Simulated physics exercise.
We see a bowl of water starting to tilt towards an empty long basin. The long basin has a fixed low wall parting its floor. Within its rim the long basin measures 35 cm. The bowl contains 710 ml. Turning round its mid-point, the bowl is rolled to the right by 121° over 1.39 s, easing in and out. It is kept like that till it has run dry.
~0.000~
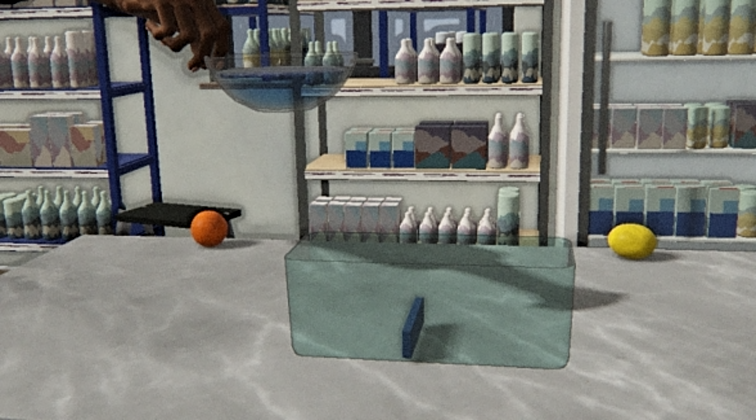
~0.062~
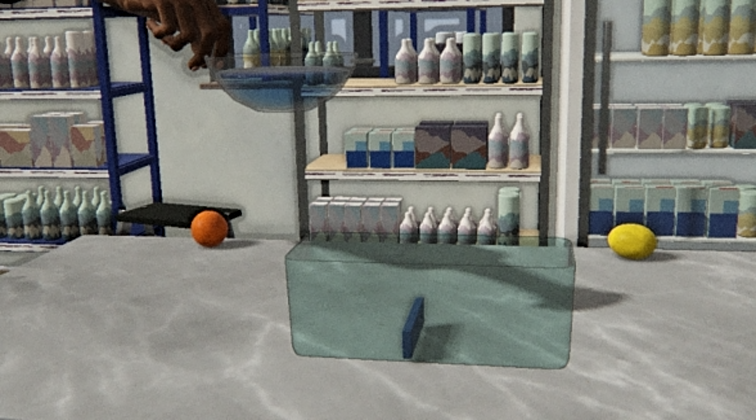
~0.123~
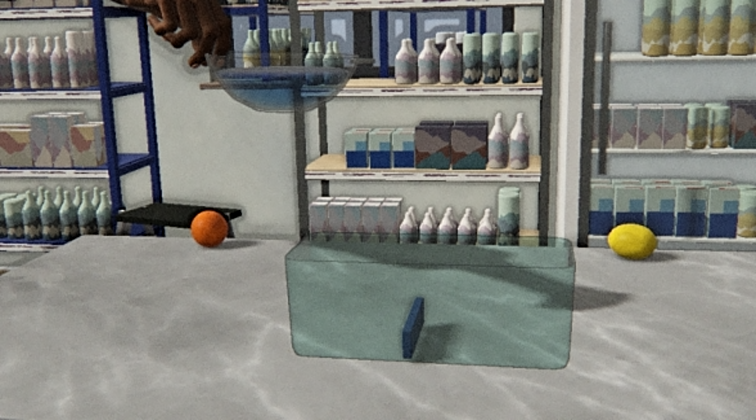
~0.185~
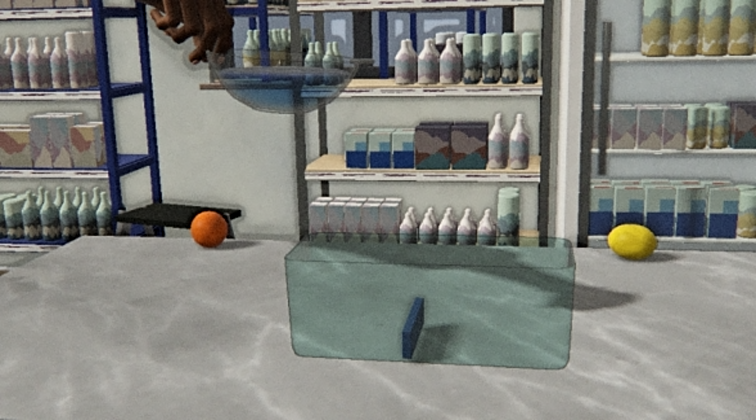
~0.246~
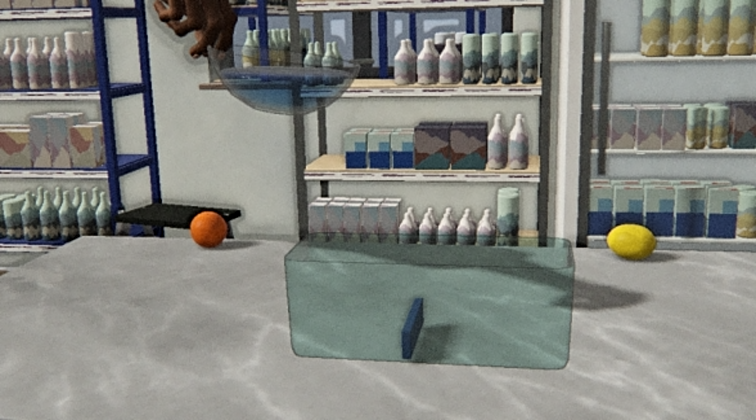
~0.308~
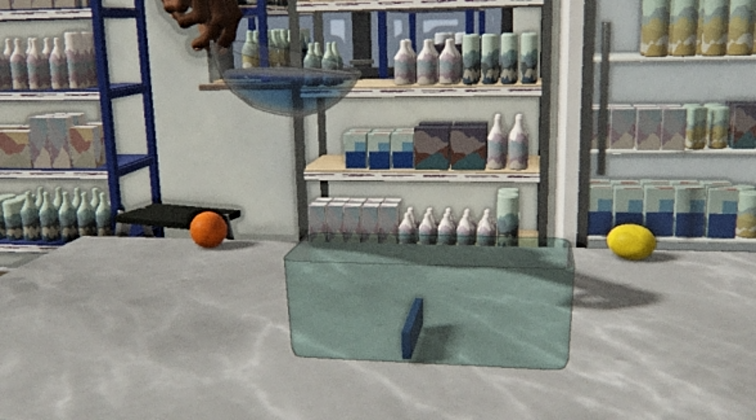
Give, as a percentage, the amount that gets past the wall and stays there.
Past the wall: About 58 %.
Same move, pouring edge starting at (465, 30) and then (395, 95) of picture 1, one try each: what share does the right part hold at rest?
In order, 90 and 75 per cent.
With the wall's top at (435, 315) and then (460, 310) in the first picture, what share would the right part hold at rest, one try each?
In order, 30 and 5 per cent.
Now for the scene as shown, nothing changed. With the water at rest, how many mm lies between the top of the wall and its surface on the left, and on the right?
Left roughly 22 mm; right roughly 20 mm.
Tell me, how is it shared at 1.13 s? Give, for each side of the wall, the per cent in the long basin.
Left about 42, right about 56.
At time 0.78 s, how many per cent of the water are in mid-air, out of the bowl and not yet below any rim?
Roughly 46 percent.
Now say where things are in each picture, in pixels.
Tilt 0°; pouring edge (355, 55); surface from (221, 71) to (349, 70); the long basin's rim runs from (297, 246) to (572, 254); the wall's top is at (413, 314), in the first picture.
Tilt 1°; pouring edge (355, 56); surface from (221, 71) to (350, 71), in the second picture.
Tilt 2°; pouring edge (356, 59); surface from (222, 71) to (350, 72), in the third picture.
Tilt 5°; pouring edge (357, 63); surface from (223, 70) to (351, 74), in the fourth picture.
Tilt 9°; pouring edge (358, 69); surface from (225, 70) to (353, 75), in the fifth picture.
Tilt 14°; pouring edge (358, 76); surface from (228, 70) to (356, 75), in the sixth picture.
After 0.78 s the tilt is 72° and 20 per cent is still to pour, 6 is left of the wall and 29 right of it.
After 1.13 s the tilt is 111° and 0 per cent is still to pour, 42 is left of the wall and 57 right of it.
After 1.49 s the tilt is 121° and 0 per cent is still to pour, 41 is left of the wall and 58 right of it.
After 1.89 s the tilt is 121° and 0 per cent is still to pour, 41 is left of the wall and 58 right of it.
In the end 41 per cent lies left of the wall, 58 right of it and 1 outside.
